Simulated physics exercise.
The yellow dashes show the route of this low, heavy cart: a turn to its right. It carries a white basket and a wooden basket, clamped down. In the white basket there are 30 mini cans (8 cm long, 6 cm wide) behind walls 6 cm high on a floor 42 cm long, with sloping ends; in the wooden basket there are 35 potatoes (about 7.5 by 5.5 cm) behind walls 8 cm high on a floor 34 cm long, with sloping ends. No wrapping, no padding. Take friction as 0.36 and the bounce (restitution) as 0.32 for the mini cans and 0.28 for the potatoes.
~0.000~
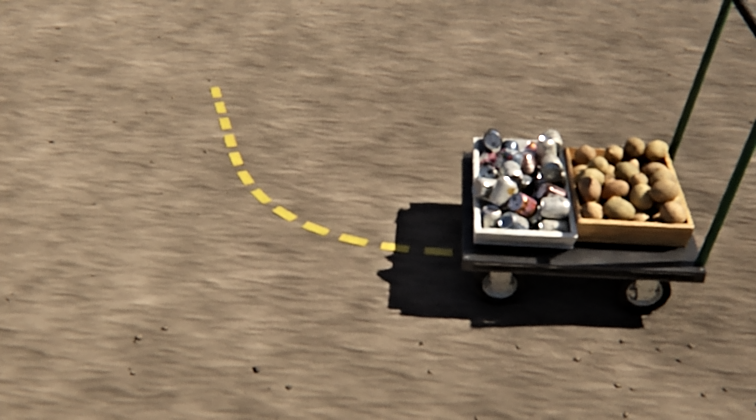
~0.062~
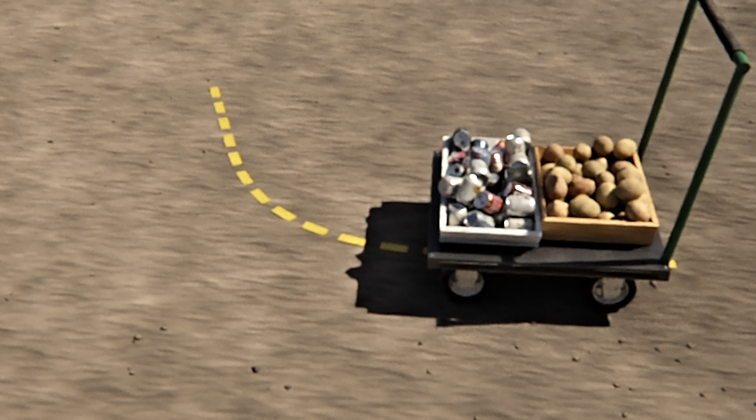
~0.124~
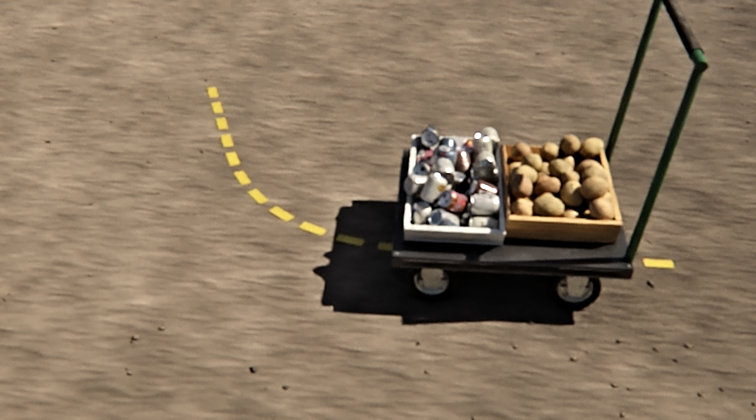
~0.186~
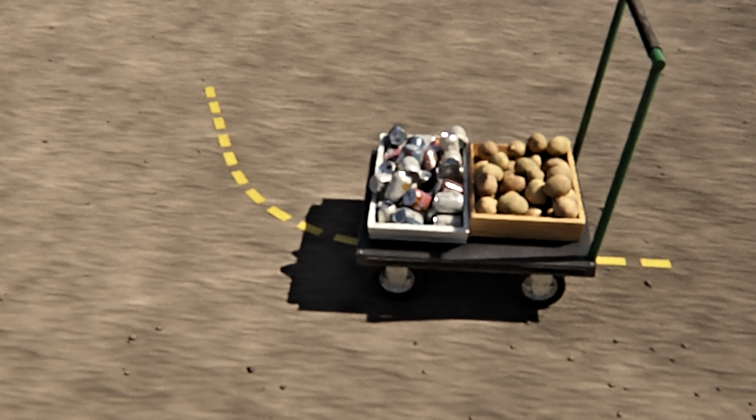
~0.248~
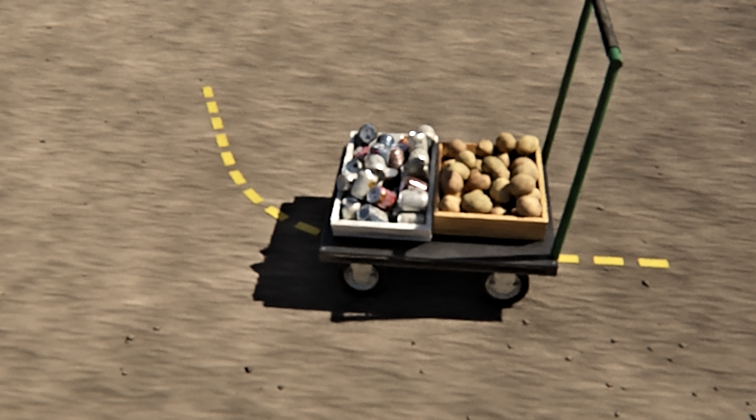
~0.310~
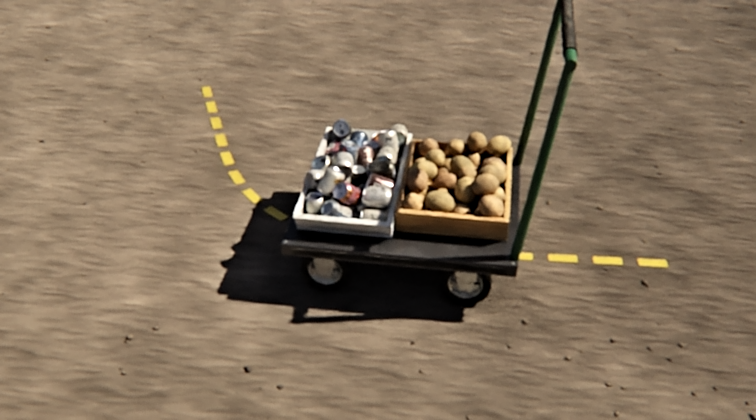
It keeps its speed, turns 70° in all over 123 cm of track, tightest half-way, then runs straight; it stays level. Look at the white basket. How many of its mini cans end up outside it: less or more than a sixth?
The white basket loses less than a sixth of its mini cans.
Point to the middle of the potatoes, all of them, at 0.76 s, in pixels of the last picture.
Around (255, 137).
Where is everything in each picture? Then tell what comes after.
In the first frame (we follow the rim corner now nearest the camera; the camera pans a little), white basket at (575, 233); wooden basket at (691, 224); turned 0°, 0 cm rolled; nothing out yet.
In the second frame, white basket at (539, 231); wooden basket at (656, 222); turned 0°, 9 cm rolled.
In the third frame, white basket at (503, 229); wooden basket at (619, 221); turned 0°, 19 cm rolled.
In the fourth frame, white basket at (466, 228); wooden basket at (582, 219); turned 0°, 28 cm rolled.
In the fifth frame, white basket at (429, 225); wooden basket at (545, 218); turned 1°, 38 cm rolled.
In the sixth frame, white basket at (389, 222); wooden basket at (507, 218); turned 4°, 47 cm rolled; nothing out yet.
After 0.60 s, 0 of 30 out of the white basket and 0 of 35 out of the wooden basket.
After 0.76 s, 0 of 30 out of the white basket and 0 of 35 out of the wooden basket.
After 1.00 s, 1 of 30 out of the white basket and 0 of 35 out of the wooden basket.
Final count (at 1.46 s), 1 of 30 out of the white basket and 0 of 35 out of the wooden basket. Asked share, 1 of 30, 3 per cent.
